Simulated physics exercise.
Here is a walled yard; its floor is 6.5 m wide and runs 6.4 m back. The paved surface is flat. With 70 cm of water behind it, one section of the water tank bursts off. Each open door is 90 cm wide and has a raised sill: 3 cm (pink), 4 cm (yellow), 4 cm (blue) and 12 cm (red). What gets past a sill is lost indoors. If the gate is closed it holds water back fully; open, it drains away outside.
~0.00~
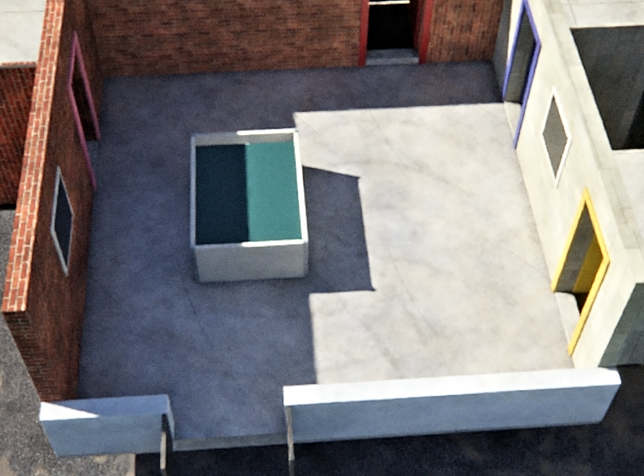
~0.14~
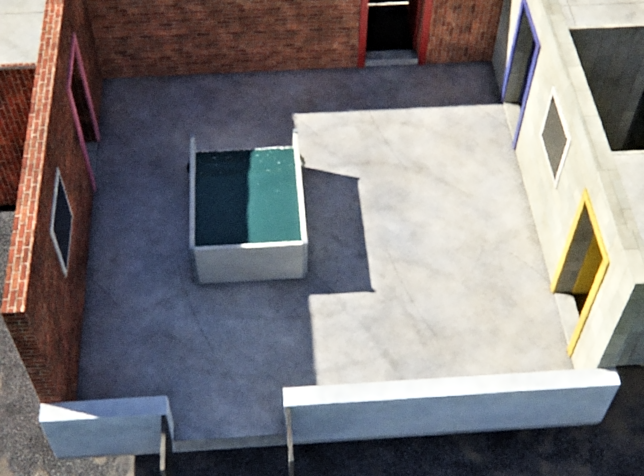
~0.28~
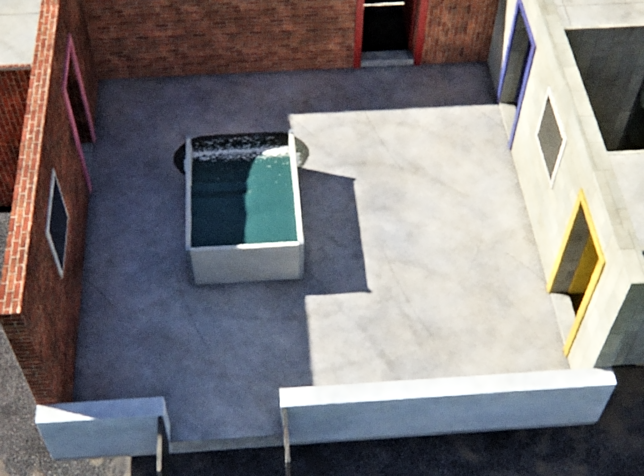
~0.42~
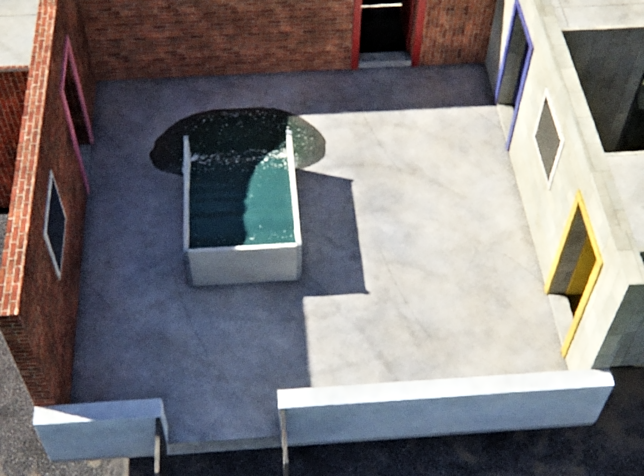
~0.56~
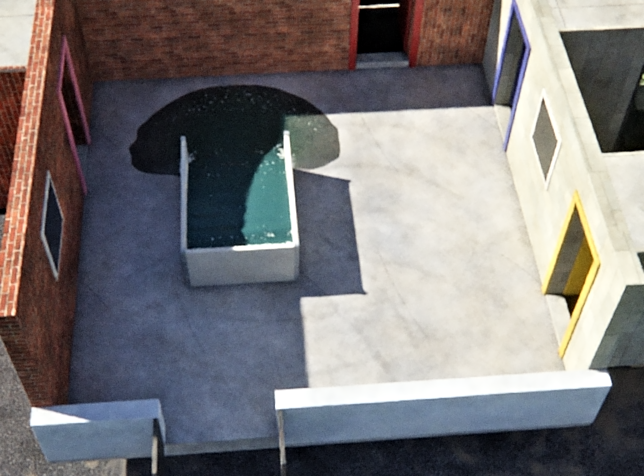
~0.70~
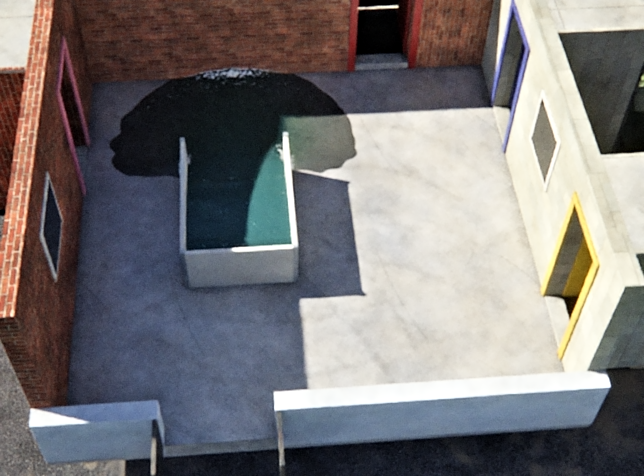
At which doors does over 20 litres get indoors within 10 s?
Within that time: At the pink door it exceeds the limit; at the yellow door it stays under the limit; at the blue door it goes over the limit; at the red door it keeps below the limit.
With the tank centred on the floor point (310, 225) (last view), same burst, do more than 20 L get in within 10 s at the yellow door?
Then: Yellow under.
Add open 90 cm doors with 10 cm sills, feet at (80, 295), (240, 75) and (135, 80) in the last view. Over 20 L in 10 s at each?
In turn: Below, above, above.
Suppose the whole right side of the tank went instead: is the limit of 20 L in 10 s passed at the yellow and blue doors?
Against that limit: Yellow over, blue over.
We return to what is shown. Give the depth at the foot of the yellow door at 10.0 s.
About 4.5 cm.
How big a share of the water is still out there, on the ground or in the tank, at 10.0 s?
Roughly 82 in a hundred.
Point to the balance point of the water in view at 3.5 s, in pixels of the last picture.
Near (257, 138).
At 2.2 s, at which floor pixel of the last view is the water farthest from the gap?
Around (482, 68).
After 1.4 s water covers 20 % of the floor and is deepest (40 cm) near (225, 80); pink door 2 cm at the sill, 0 L in, yellow door not reached, blue door not reached, red door 6 cm at the sill, 0 L in.
After 2.2 s water covers 25 % of the floor and is deepest (42 cm) near (93, 86); pink door 4 cm at the sill, 0 L in, yellow door not reached, blue door not reached, red door 14 cm at the sill, 0 L in.
After 3.5 s water covers 45 % of the floor and is deepest (24 cm) near (473, 76); pink door 9 cm at the sill, 13 L in, yellow door not reached, blue door 14 cm at the sill, 26 L in, red door 9 cm at the sill, 2 L in.
After 6.0 s water covers 75 % of the floor and is deepest (15 cm) near (65, 435); pink door 7 cm at the sill, 51 L in, yellow door 3 cm at the sill, 0 L in, blue door 9 cm at the sill, 99 L in, red door 5 cm at the sill, 2 L in.
After 10.0 s water covers 95 % of the floor and is deepest (8 cm) near (295, 419); pink door 4 cm at the sill, 70 L in, yellow door 5 cm at the sill, 2 L in, blue door 6 cm at the sill, 130 L in, red door 5 cm at the sill, 2 L in.
